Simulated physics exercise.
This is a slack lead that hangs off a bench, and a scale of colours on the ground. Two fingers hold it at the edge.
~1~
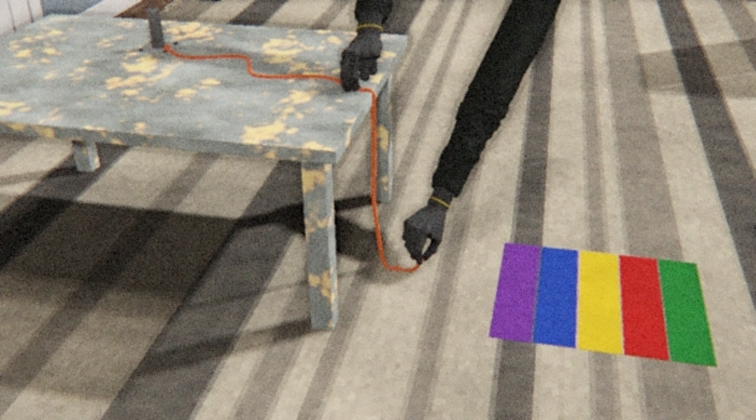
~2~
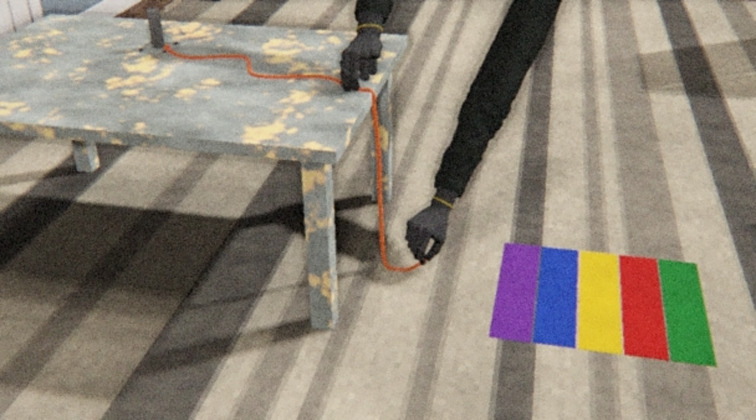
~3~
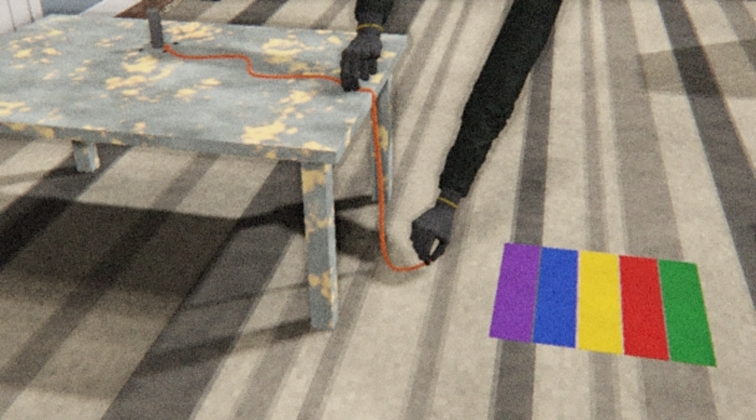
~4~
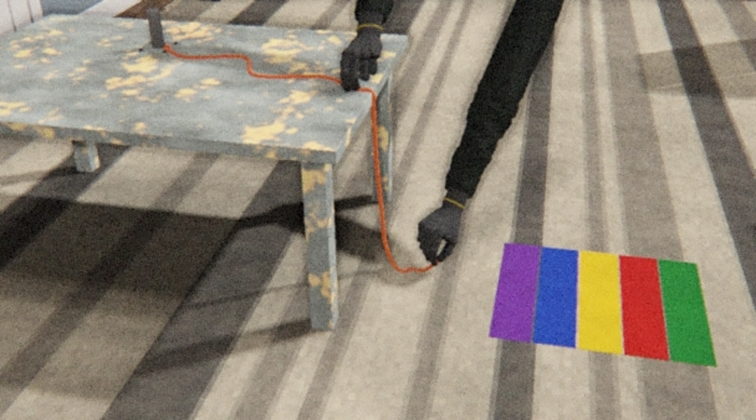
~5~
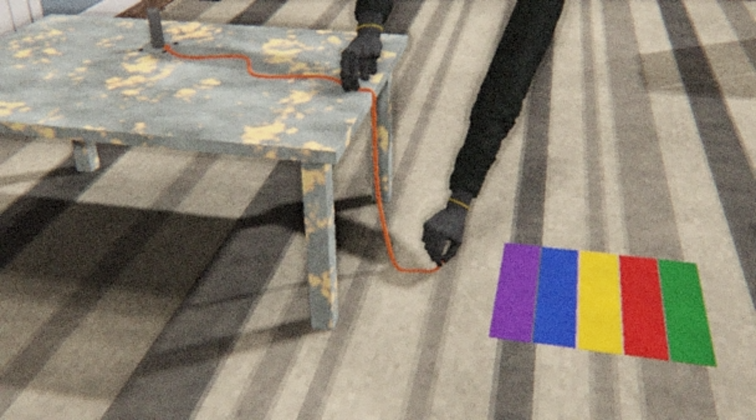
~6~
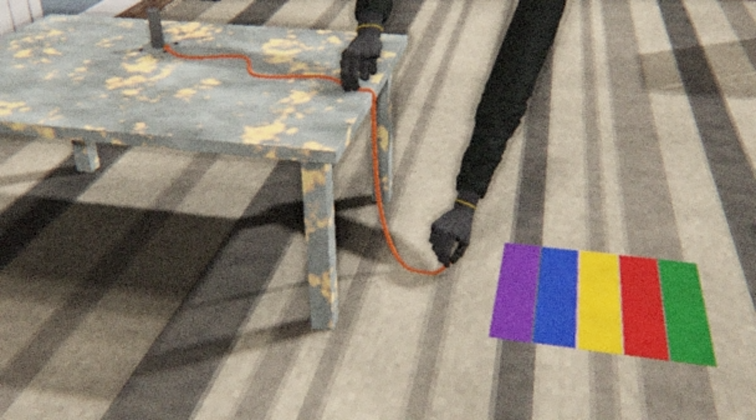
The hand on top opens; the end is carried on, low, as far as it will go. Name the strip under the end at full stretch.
The end stops over the yellow strip.
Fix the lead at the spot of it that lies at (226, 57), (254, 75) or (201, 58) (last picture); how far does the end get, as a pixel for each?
Try by try, around (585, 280), (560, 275) and (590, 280).
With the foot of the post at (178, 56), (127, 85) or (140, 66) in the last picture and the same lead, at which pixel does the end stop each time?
About (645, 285), (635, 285) and (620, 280).
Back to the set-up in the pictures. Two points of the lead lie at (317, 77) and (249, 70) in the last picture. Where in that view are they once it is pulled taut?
The first at (346, 82), the second at (279, 69).
Soon after, end near (524, 271); over purple.
After that, end near (571, 277); over blue.
At the stop, end near (599, 280); over yellow. It gets as far as the yellow strip.
